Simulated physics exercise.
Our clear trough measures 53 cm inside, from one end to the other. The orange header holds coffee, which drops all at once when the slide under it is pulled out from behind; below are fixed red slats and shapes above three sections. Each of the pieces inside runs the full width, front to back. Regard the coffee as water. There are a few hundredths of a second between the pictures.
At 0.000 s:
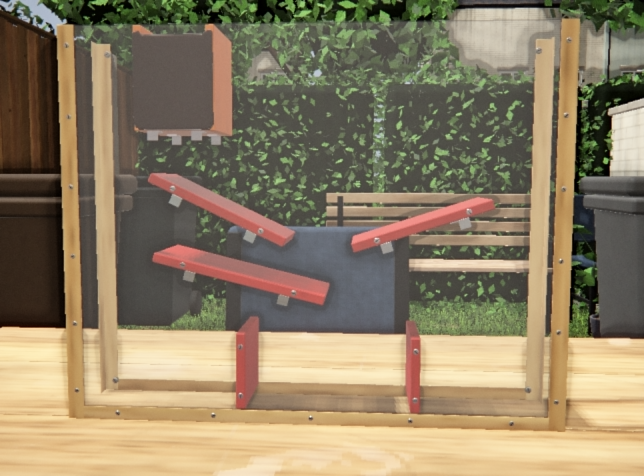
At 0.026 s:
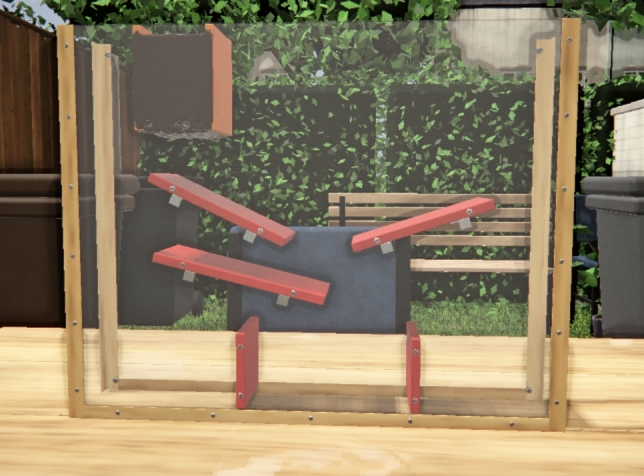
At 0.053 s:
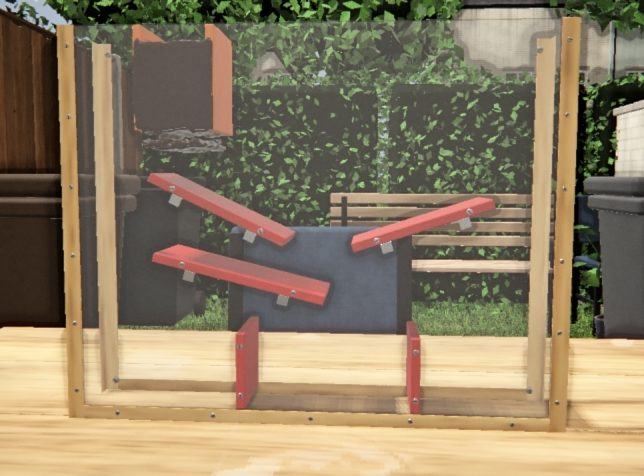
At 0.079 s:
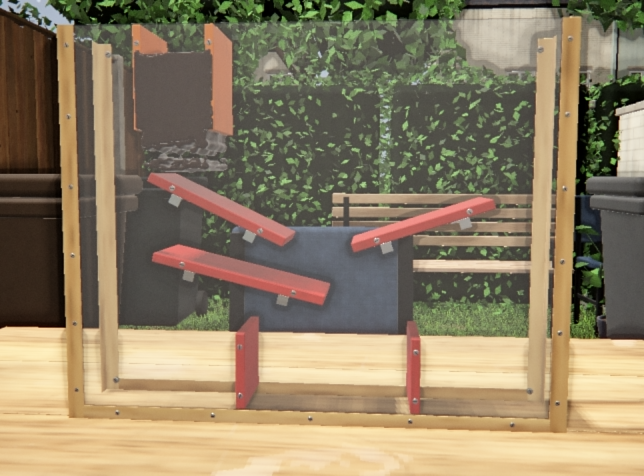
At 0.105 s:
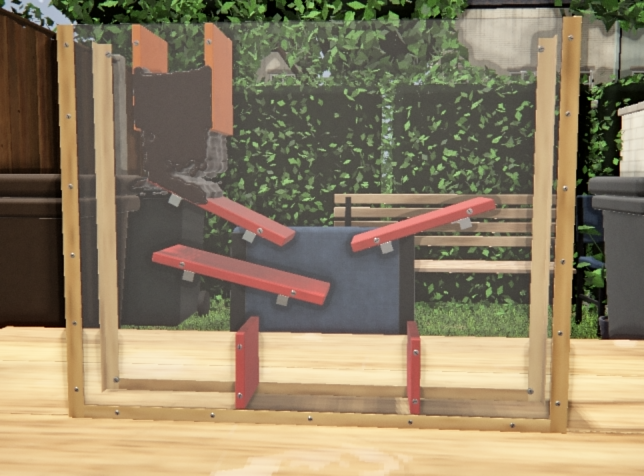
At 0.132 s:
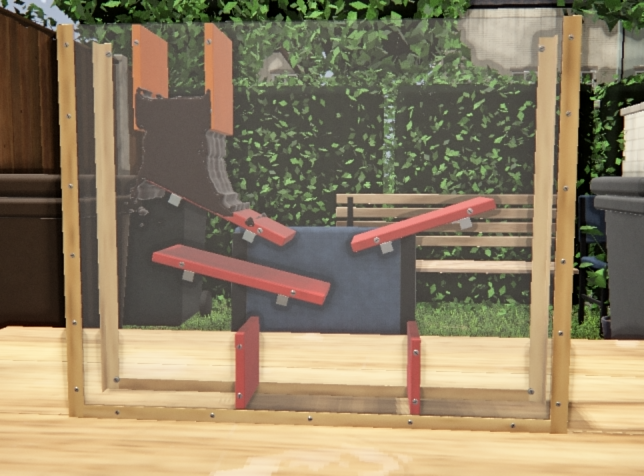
Dark coffee drops from an orange header at the upper left of a clear, wood-framed trough, seen from the front on a pale wooden surface outdoors. Below are three sloping red boards and two upright red dividers, with a bench, dark bins and leafy hedge behind. The coffee sinks between the orange sides, its underside turning ragged, then spreads down the upper left board, while the camera stays still.
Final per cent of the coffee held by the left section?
Close to 35 per cent.
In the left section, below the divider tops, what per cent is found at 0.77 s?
About 34 %.
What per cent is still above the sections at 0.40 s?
About 25 %.
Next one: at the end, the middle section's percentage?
Settled share: Around 42 per cent.
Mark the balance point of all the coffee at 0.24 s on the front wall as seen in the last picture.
Look around (215, 240) on the front wall - that's where it is.
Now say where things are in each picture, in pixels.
In the first frame, the coffee has come down to (154, 124); the highest of it is at (168, 35); the piece under the header is centred near (216, 210); divider tops at (240, 336) and (416, 341).
In the second frame, the coffee has come down to (176, 132); the highest of it is at (152, 36).
In the third frame, the coffee has come down to (170, 147); the highest of it is at (197, 42).
In the fourth frame, the coffee has come down to (170, 168); the highest of it is at (177, 55); below the header it spans (143, 141) to (205, 142).
In the fifth frame, the coffee has come down to (140, 194); the highest of it is at (177, 74); below the header it spans (140, 184) to (206, 157).
In the sixth frame, the coffee has come down to (136, 213); the highest of it is at (146, 99); below the header it spans (130, 190) to (229, 208).
Then, 0.24 s in, 7 per cent is down, the largest part in the left section.
Then, 0.40 s in, 74 per cent is down, the largest part in the left section.
Then, 0.77 s in, 95 per cent is down, the largest part in the middle section.
Finally, the split from left to right is 34, 42 and 23 per cent.
